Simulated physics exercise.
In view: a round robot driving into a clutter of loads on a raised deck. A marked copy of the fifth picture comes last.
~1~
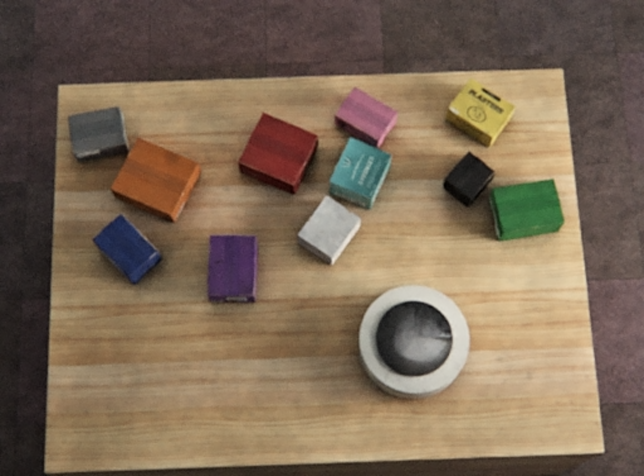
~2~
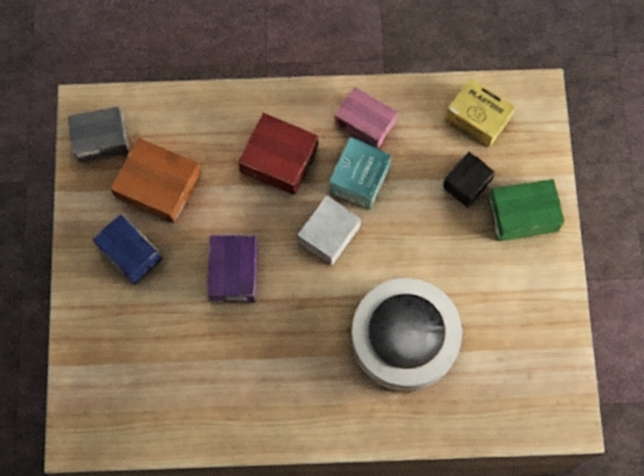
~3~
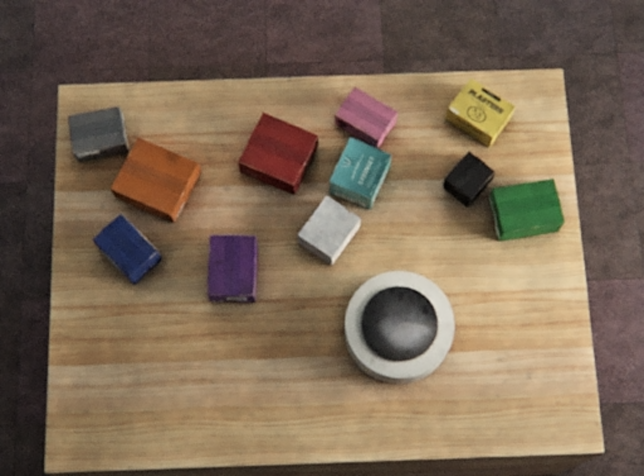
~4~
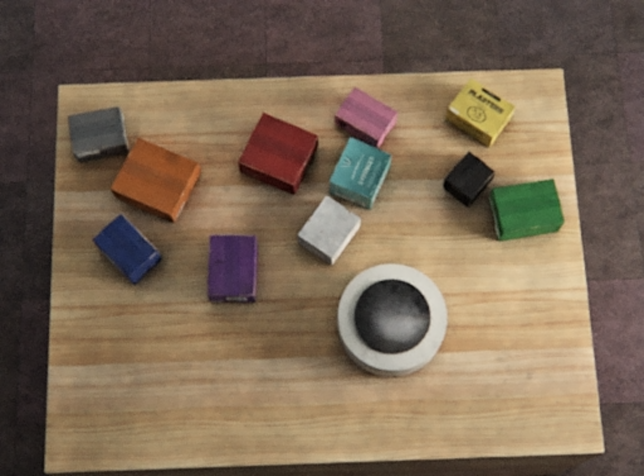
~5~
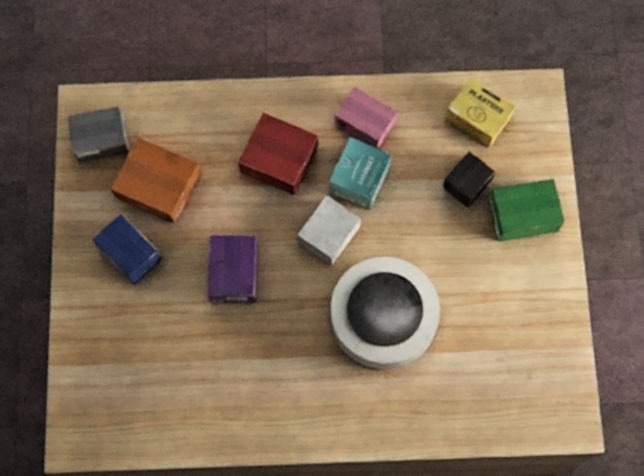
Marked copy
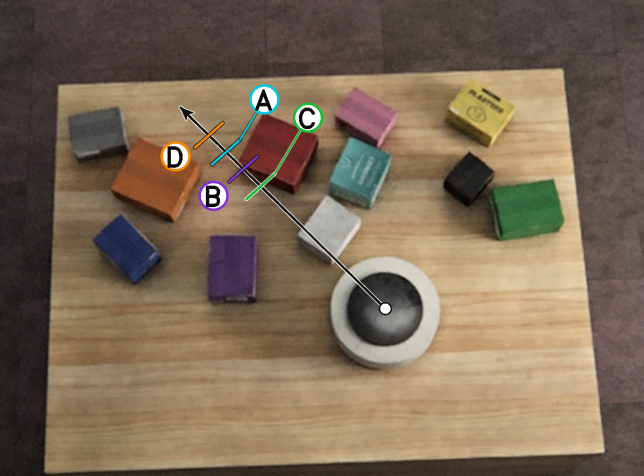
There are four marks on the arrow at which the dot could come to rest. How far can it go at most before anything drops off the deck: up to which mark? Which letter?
C is the last safe stop.
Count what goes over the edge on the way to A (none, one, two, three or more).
By then, one.
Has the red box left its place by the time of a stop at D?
Yes.
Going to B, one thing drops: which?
The red box.
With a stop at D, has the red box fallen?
By then, yes.
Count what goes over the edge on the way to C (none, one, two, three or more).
By then, none.
On the marked copy, A at (226, 152); B at (244, 169); C at (261, 187); D at (209, 135); the arrow from (385, 309) to (180, 107); the white dot at (385, 309).
With C. Early on, robot (339, 268); turquoise box (360, 169); white crate (311, 205).
Further on, robot (295, 225); red box (262, 115); white crate (270, 162).
At the end, robot (262, 193); red box (254, 80); white crate (244, 128); nothing has fallen.
As for the rest, A drops the red box; B drops the red box; D drops the red box.
